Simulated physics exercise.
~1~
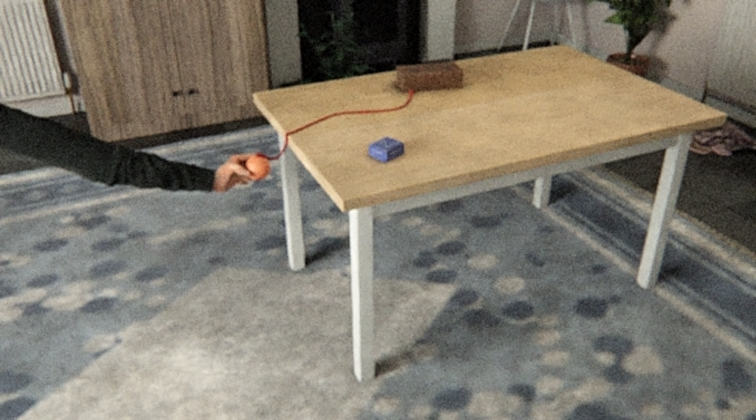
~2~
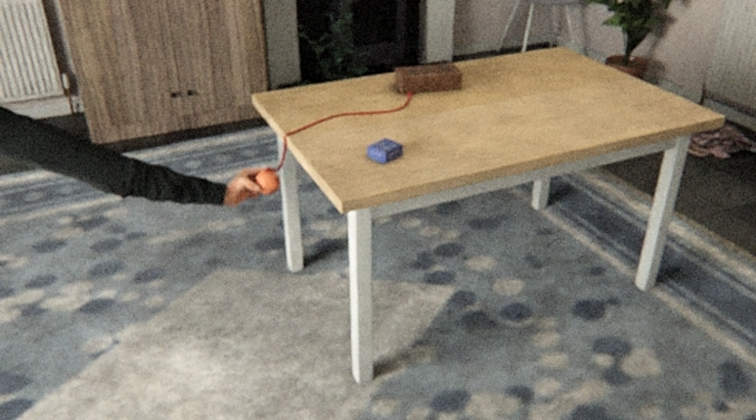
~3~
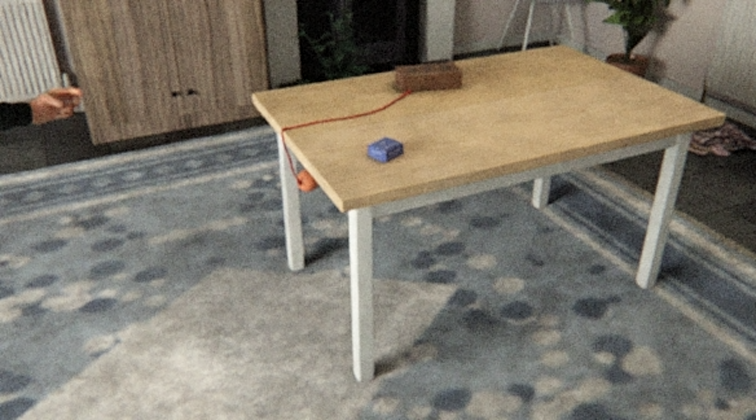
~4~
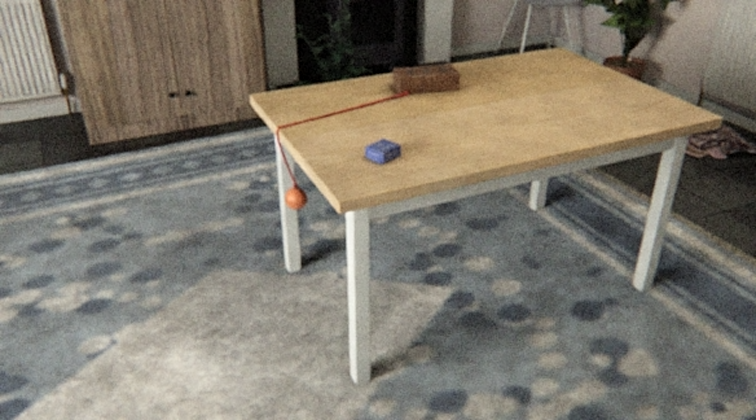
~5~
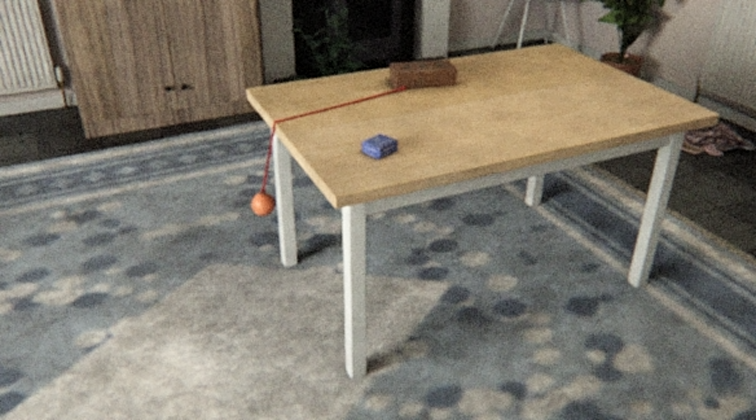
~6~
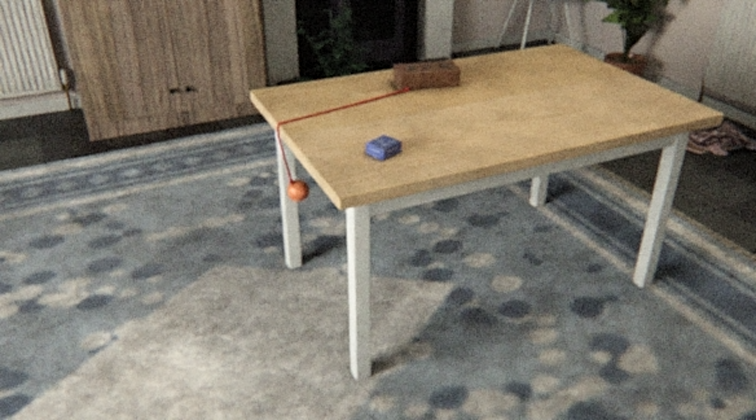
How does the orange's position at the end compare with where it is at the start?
At the start the orange is held in a hand just off the left side of the table. At the end it hangs from the red cord below the table's edge, a little lower and farther right.
